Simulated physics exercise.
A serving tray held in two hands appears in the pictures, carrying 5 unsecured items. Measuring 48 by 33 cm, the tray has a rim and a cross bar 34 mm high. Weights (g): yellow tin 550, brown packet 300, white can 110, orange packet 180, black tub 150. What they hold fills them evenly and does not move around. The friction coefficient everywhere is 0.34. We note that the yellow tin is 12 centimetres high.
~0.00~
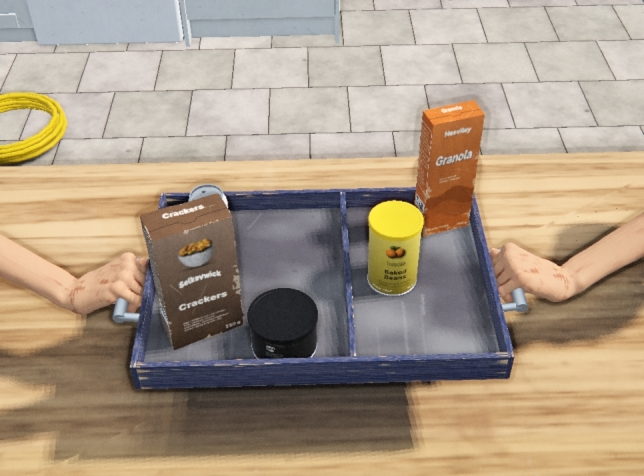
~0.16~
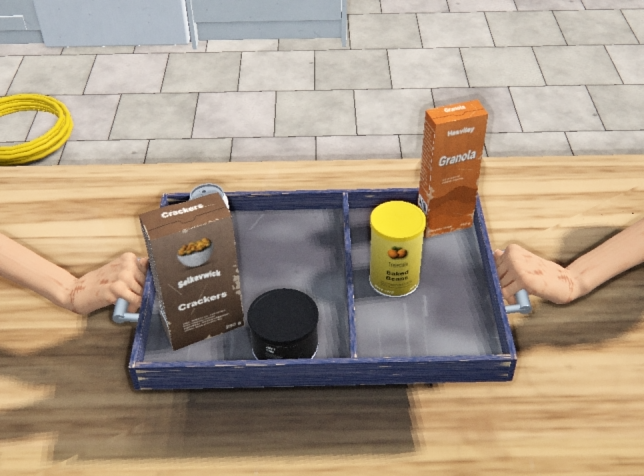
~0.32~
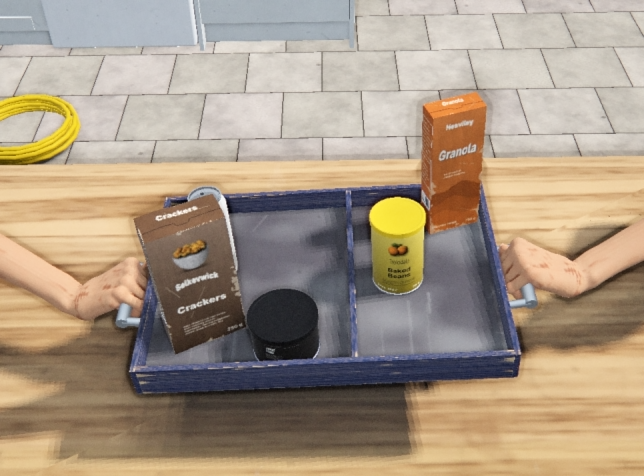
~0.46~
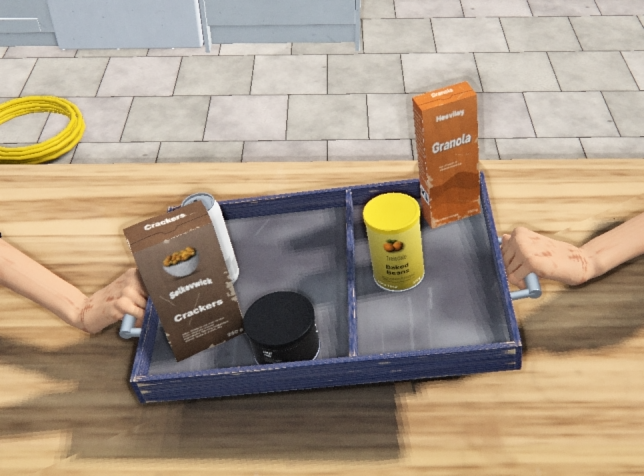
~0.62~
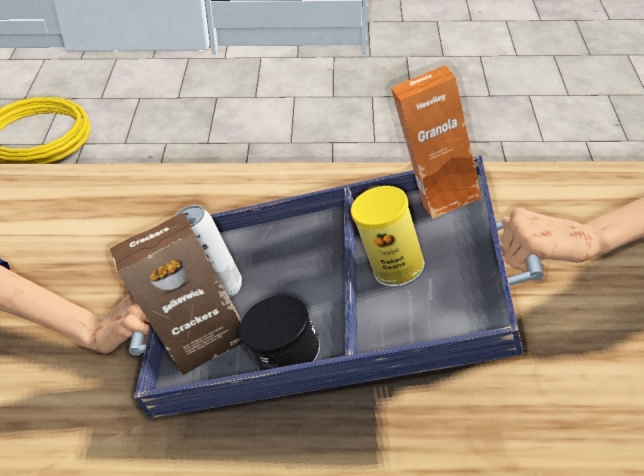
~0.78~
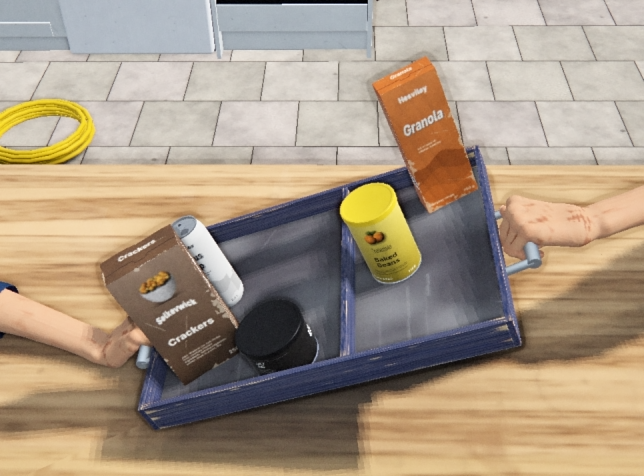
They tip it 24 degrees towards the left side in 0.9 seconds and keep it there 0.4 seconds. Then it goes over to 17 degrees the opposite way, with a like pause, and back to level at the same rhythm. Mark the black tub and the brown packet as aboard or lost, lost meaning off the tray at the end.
Black tub: Aboard; brown packet: Aboard.
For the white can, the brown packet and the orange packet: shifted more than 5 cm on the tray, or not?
First, the white can is moved away; second, the brown packet stays in its position; third, the orange packet is moved away.
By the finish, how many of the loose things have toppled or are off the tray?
Count: 2.
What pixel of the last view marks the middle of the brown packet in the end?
It comes to rest near (180, 272).
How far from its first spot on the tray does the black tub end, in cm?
Displacement: Approx. 4 cm.
After 1.38 s, tray at 24°, left edge down; black tub slid 4 cm near (251, 354); brown packet slid 2 cm near (168, 317); orange packet tipped 42° from how it sat.
After 1.98 s, tray at 7°, right edge down; black tub slid 4 cm near (255, 329); brown packet slid 2 cm near (188, 260); orange packet on its side.
At rest (4.1 s), tipped over on the tray, white can and orange packet; the other 3 in place, give or take 5 cm. In the last view, black tub near (253, 334), brown packet near (180, 272).
